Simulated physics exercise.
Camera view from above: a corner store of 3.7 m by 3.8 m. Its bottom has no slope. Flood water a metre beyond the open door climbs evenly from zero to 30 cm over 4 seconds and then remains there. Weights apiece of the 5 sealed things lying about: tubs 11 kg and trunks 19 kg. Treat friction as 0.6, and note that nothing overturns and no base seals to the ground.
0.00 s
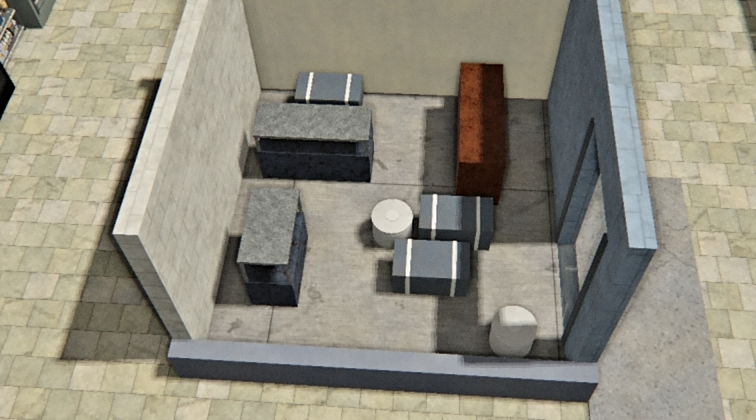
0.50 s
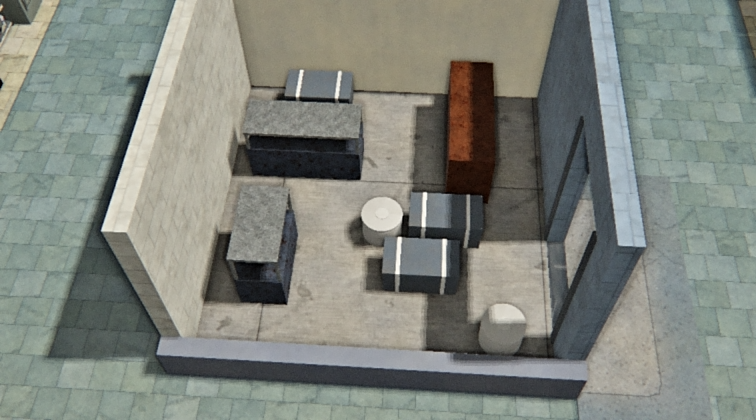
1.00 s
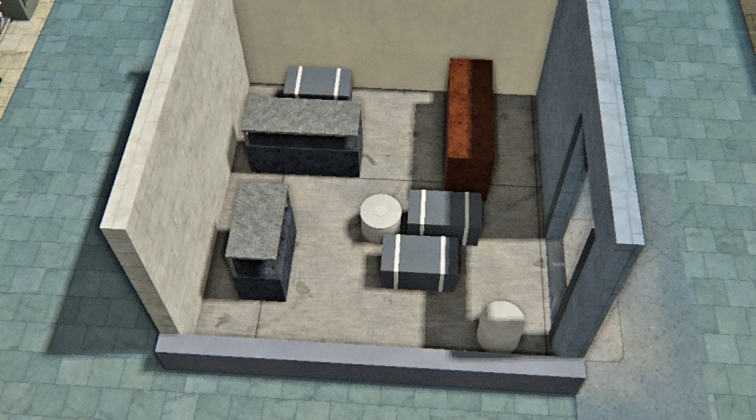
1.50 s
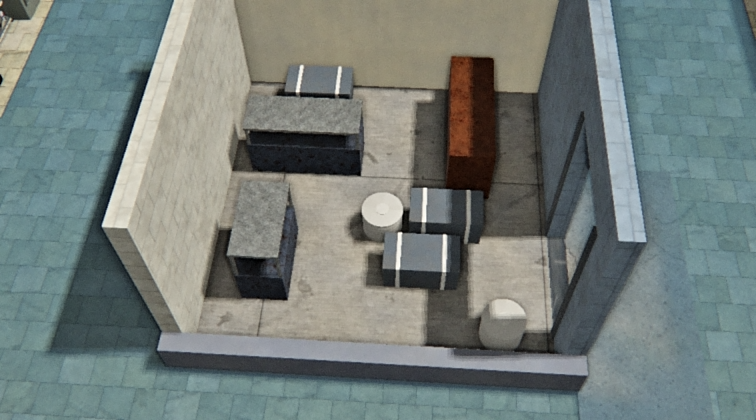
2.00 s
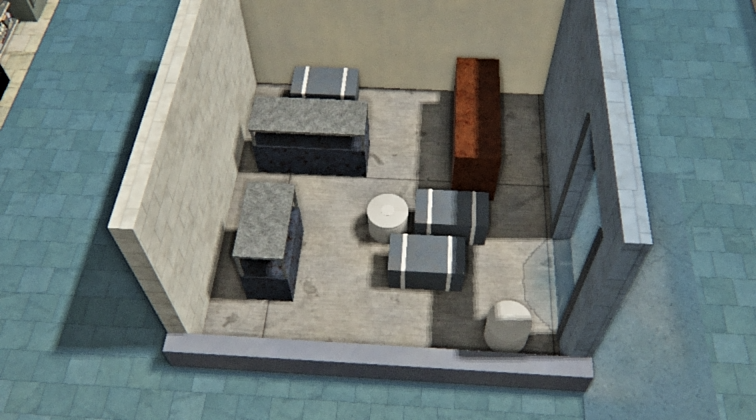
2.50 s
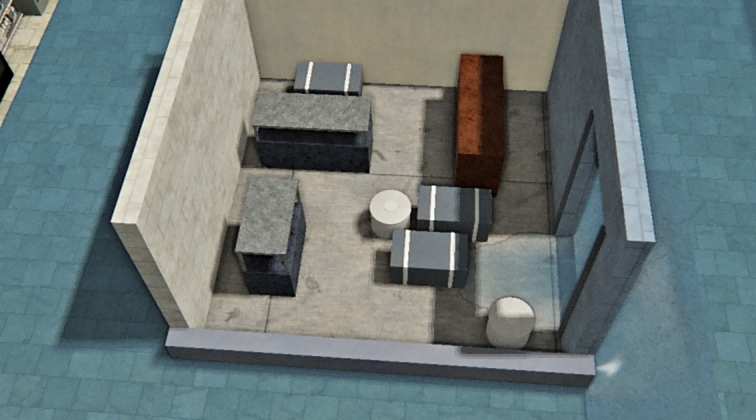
The clip opens on a high view into a walled room holding strapped trunks, pale tubs, dark counters and a reddish-brown cabinet, with pale paving outside. Bluish water then covers the surrounding ground, and later a shallow sheet spreads inside from the right-hand opening, while the objects stay put.
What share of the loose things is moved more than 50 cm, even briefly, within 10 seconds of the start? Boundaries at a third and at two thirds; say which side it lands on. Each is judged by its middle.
It lands on or past two thirds.
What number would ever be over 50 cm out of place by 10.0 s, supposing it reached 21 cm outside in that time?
So the tally would be 4.
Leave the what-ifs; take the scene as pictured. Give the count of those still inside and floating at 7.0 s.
I get 3.
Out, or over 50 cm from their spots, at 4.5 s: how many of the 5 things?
It comes to 1.
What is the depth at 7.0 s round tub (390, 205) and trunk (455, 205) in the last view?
First roughly 22 cm, second roughly 8 cm.
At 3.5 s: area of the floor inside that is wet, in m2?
My estimate is roughly 3.5 m2.
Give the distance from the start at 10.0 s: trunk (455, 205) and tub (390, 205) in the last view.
Respectively 150 and 100 cm.
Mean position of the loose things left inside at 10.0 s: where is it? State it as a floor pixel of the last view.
Somewhere near (341, 179).
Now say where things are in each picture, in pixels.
A tub at (514, 326), on the bottom; a trunk at (432, 259) rests on the ground; 0.0 m2 under water; 0 of 5 have shifted, in the first frame.
A tub at (504, 324) rests on the ground; a trunk at (421, 257) rests on the ground; water covers 0.0 m2; 0 of 5 have shifted, in the second frame.
A tub at (502, 321), on the bottom; a trunk at (420, 254), on the bottom; 0.0 m2 under water; 0 of 5 have shifted, in the third frame.
A tub at (504, 319), on the bottom; a trunk at (422, 252), on the bottom; 0.0 m2 under water; 0 of 5 have shifted, in the fourth frame.
A tub at (510, 321) rests on the ground; a trunk at (427, 253), on the bottom; 0.3 m2 under water; 0 of 5 have shifted, in the fifth frame.
A tub at (512, 318), on the bottom; a trunk at (430, 250), on the bottom; 0.9 m2 under water; 0 of 5 have shifted, in the sixth frame.
After 3.5 s 0 of 5 are over 50 cm from their spots; 0 afloat.
After 4.5 s 1 of 5 are over 50 cm from their spots; 0 afloat.
After 7.0 s 4 of 5 are over 50 cm from their spots; 3 afloat.
After 10.0 s 5 of 5 are over 50 cm from their spots, and 5 have been at some point; 5 afloat.
